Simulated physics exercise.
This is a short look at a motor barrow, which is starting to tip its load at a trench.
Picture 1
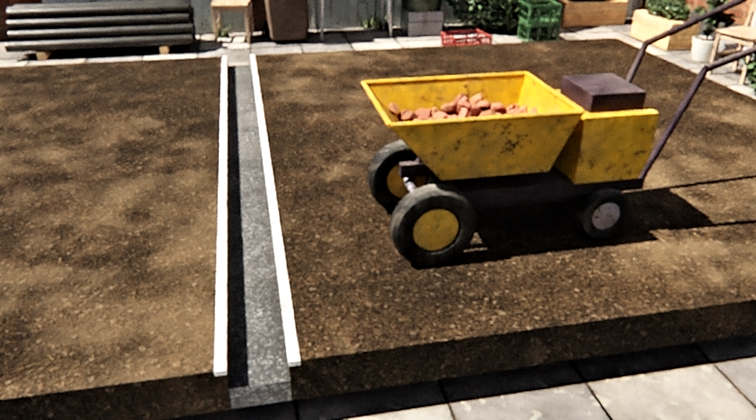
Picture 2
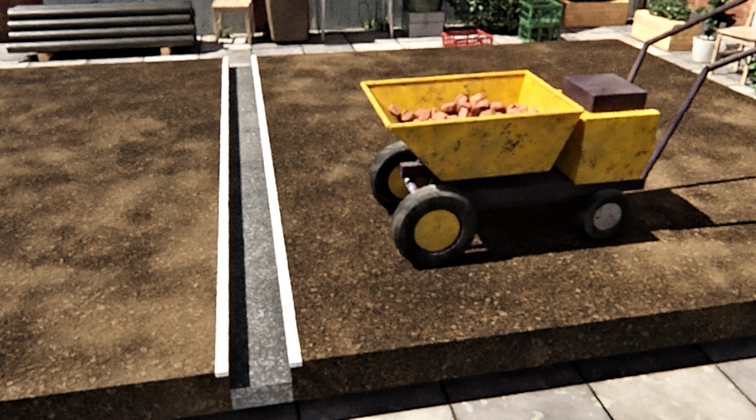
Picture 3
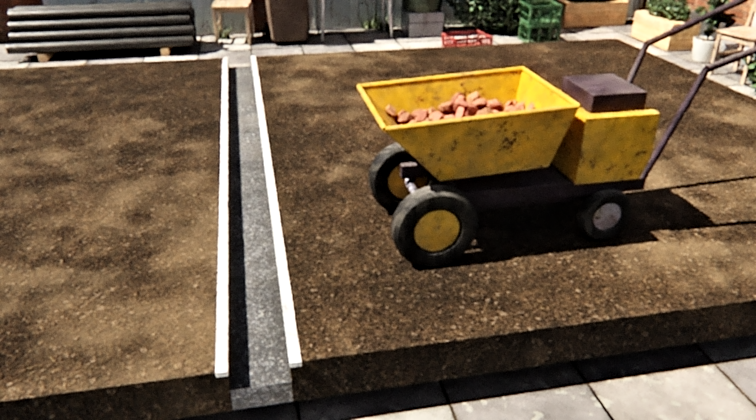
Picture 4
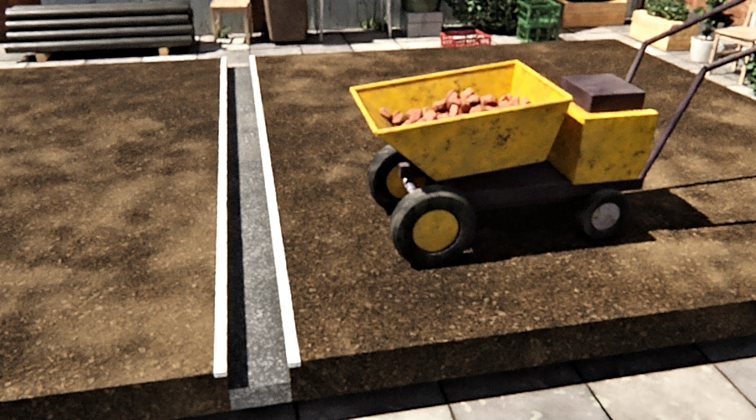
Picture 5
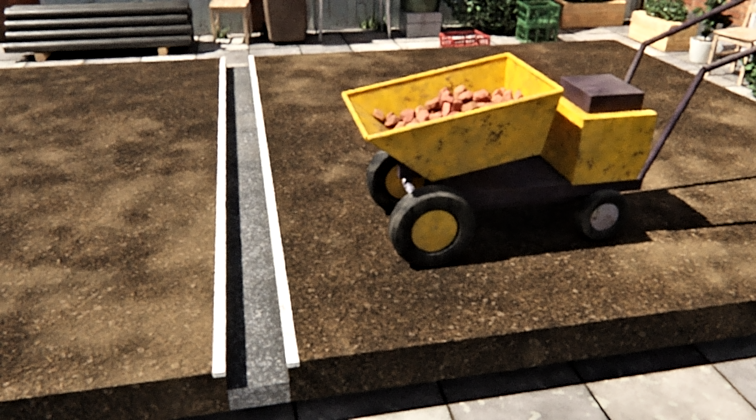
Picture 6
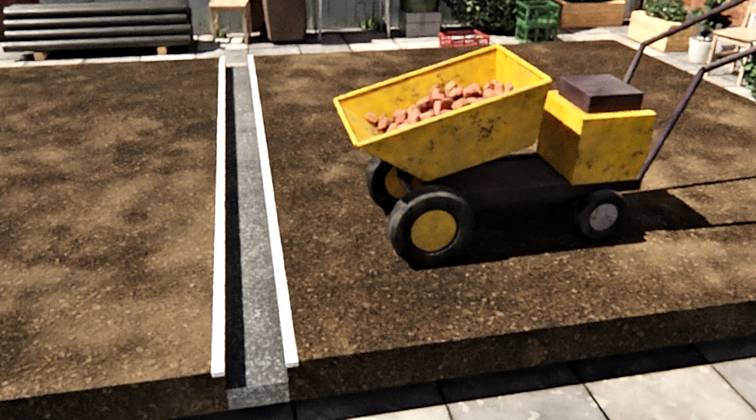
The yellow skip of a motor barrow, loaded with reddish rubble, tilts forward toward the left.
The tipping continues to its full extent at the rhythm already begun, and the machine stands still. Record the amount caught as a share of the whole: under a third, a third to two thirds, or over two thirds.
Looks to me like the trench gets one-third to two-thirds of the load.
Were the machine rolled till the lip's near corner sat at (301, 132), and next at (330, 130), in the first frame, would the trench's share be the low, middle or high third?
Less than a third, then one to two thirds.
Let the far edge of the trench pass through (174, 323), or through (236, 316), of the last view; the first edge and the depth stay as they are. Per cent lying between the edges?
In order, some 60 and some 40 percent.
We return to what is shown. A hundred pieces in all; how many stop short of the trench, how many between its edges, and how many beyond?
I'd put short at close to 30, between at close to 50 and beyond at close to 5 per cent.
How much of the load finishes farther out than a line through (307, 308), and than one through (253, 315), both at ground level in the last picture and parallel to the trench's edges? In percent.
About 70 % and 30 %.
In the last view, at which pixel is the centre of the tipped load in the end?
I'd mark it at roughly (262, 246).
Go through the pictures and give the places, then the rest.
The first frame shows lip of the skip at (390, 126), level; top of the load at (472, 123), lumps of rubble; first edge of the trench at (287, 309); far edge at (221, 317), the trench under half as wide as the skip, and shallow for its width.
The second frame shows lip of the skip at (390, 127), level; top of the load at (487, 116).
The third frame shows lip of the skip at (385, 130), tipped barely; top of the load at (484, 115).
The fourth frame shows lip of the skip at (377, 133), tipped a little; top of the load at (488, 113).
The fifth frame shows lip of the skip at (368, 139), tipped a little; top of the load at (480, 109).
The sixth frame shows lip of the skip at (357, 146), tipped clearly; top of the load at (490, 97); first edge of the trench at (285, 310); far edge at (219, 318).
Soon after the last picture, skip tipped steeply; all in the skip.
A little later, skip tipped steeply; nearly all in the skip; a stray few short of the trench; a stray few in or heaped over the trench; a stray few falling.
Later still, skip tipped right over; about a third in the skip; about a quarter short of the trench; about a third in or heaped over the trench; a stray few beyond it.
By the end, skip tipped right over; a small part in the skip; about a third short of the trench; about half in or heaped over the trench; a small part beyond it.
